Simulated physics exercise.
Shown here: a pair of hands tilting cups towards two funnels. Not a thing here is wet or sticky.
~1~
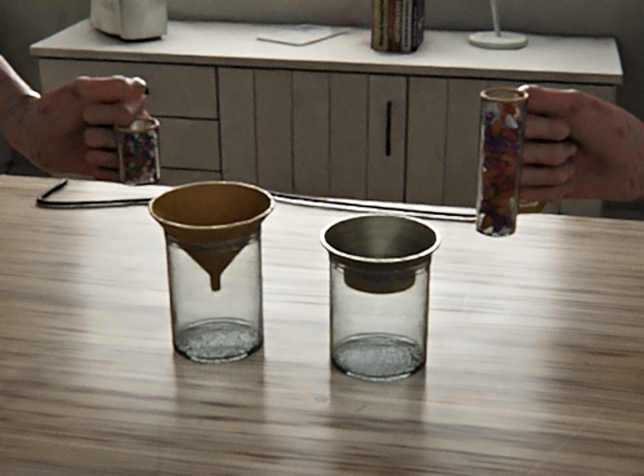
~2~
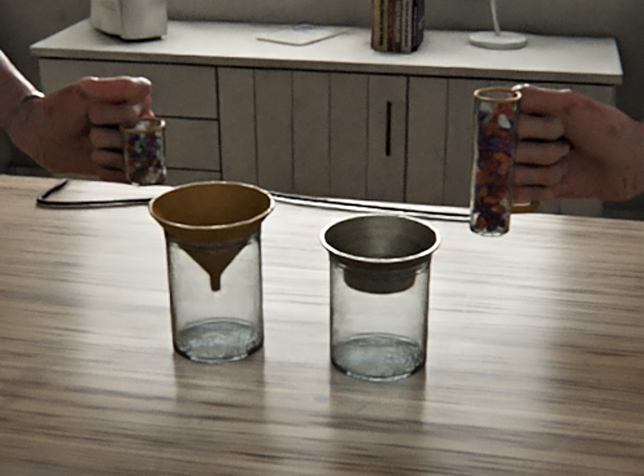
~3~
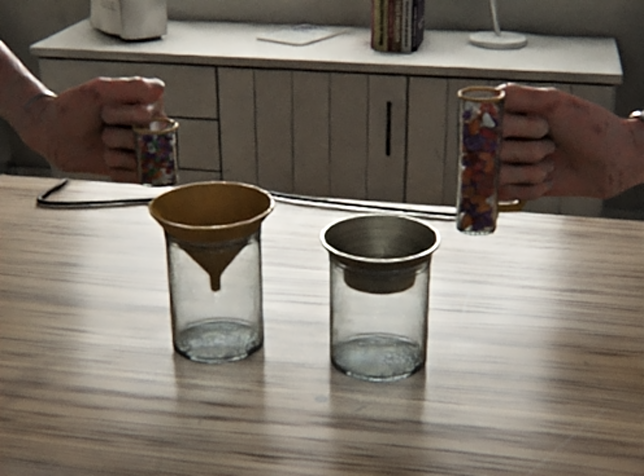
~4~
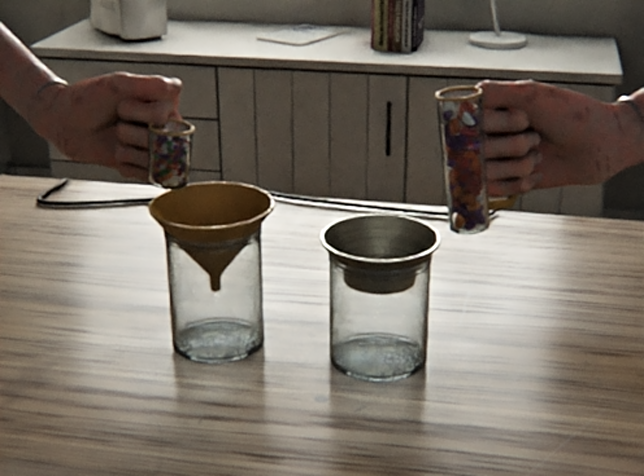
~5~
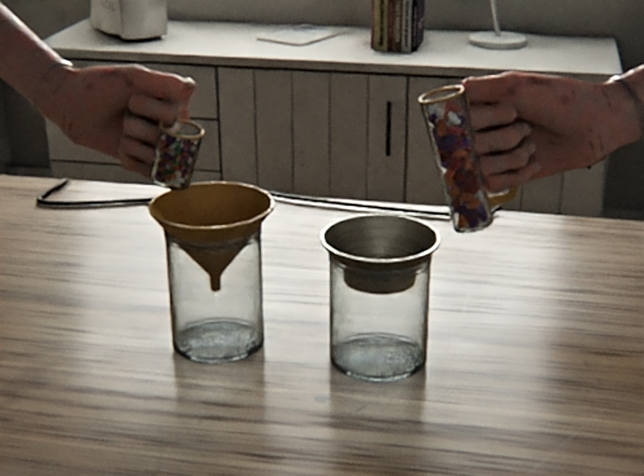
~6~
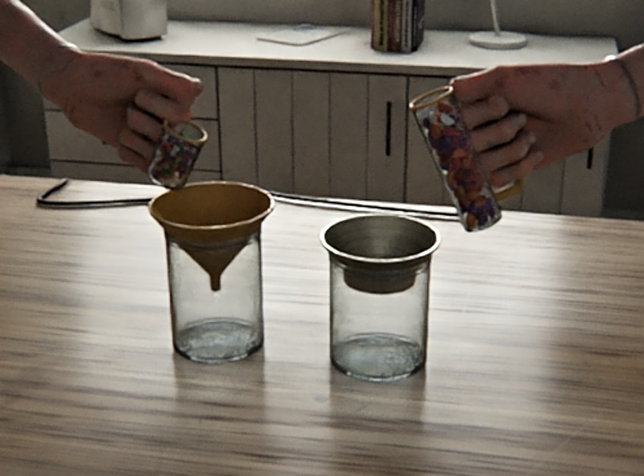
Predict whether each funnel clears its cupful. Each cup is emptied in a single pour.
Outcome: Left funnel: Stuck fast; right funnel: Free-flowing.
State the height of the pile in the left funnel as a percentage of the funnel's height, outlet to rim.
Near 65 per cent.
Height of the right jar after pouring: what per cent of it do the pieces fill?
20 per cent or so.
Then, 0.36 s on from there, left, the whole lot still in the cup; right, the whole lot still in the cup.
Then, 0.83 s on from there, left, the whole lot still in the cup; right, the whole lot still in the cup.
Then, 1.32 s on from there, left, near half still in the cup, near half in or over the funnel, only a few down in the jar; right, all but a few still in the cup, only a few down in the jar.
In the end, left, all but a few stuck in the funnel, only a few down in the jar; right, the whole lot down in the jar.
